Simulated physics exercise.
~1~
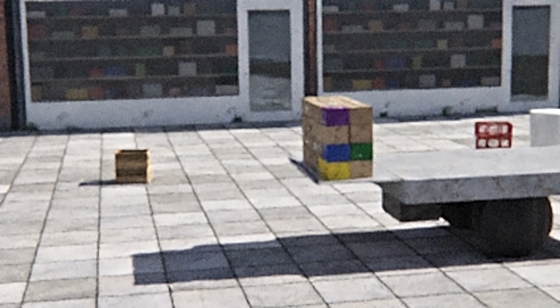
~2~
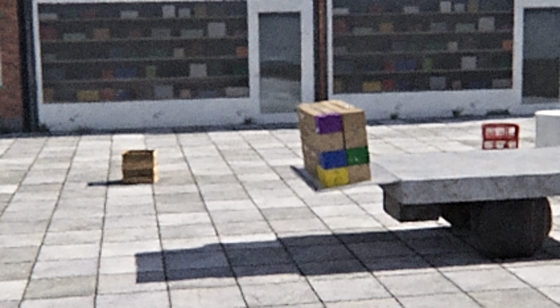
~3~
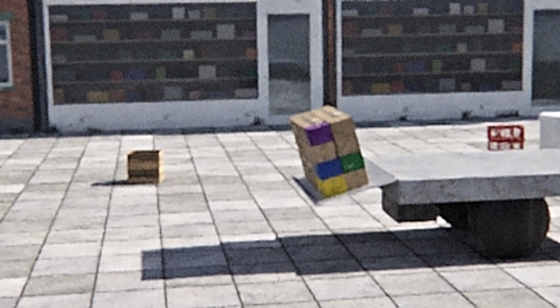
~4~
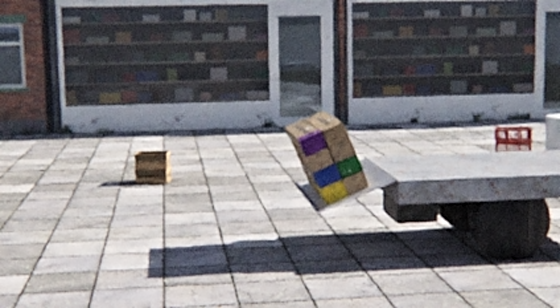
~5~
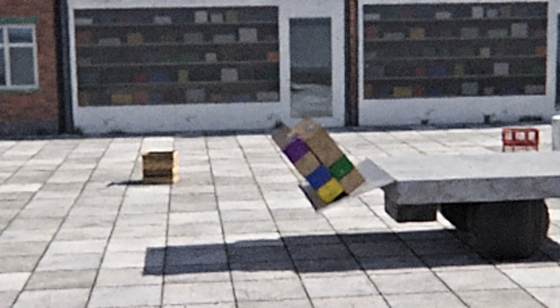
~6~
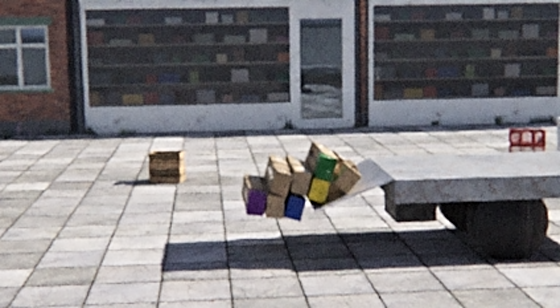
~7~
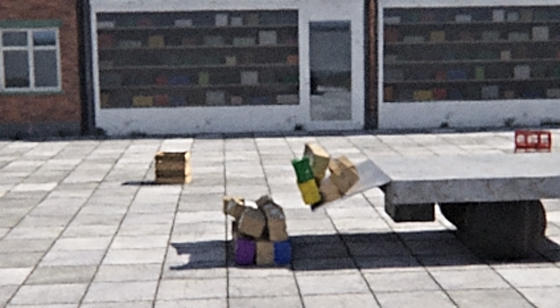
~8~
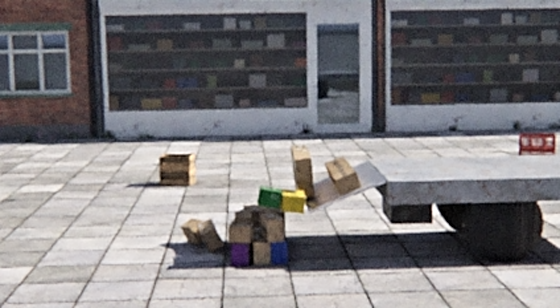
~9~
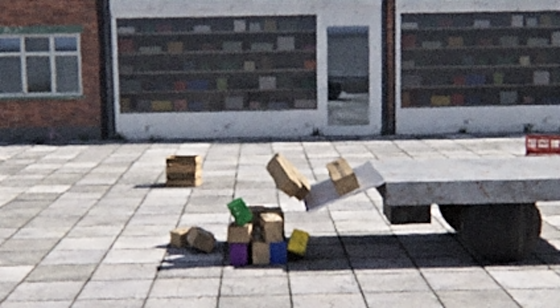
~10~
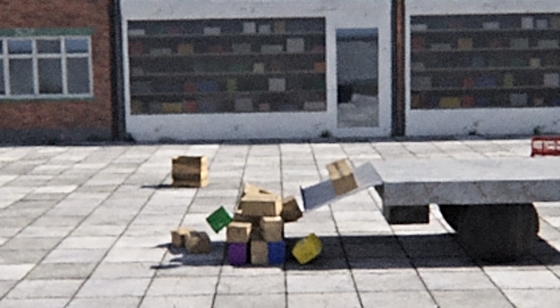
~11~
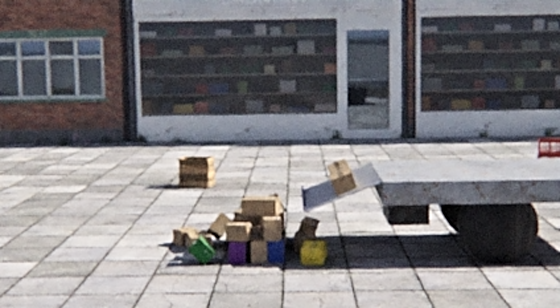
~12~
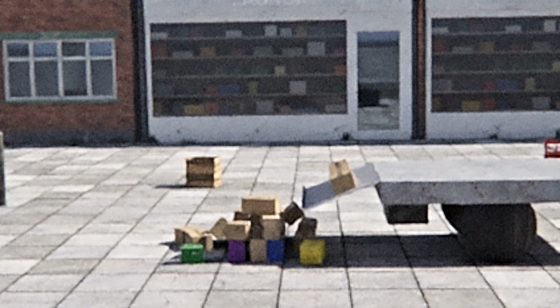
On a sunlit paved square, seen from the side with a brick building and dark shelf-like windows behind, a grey flat-bed stands at the right with a block of stacked brown parcels on its rear flap, a few coloured purple, blue, green and yellow. The flap dips to the left and the stack leans with it. The block then breaks apart, with purple and blue parcels dropping first, and green and yellow tumbling after them. More brown parcels slide off as the view drifts sideways. Most end heaped on the paving, yellow at the right, green at the left, with a few brown ones still on the sloping flap.
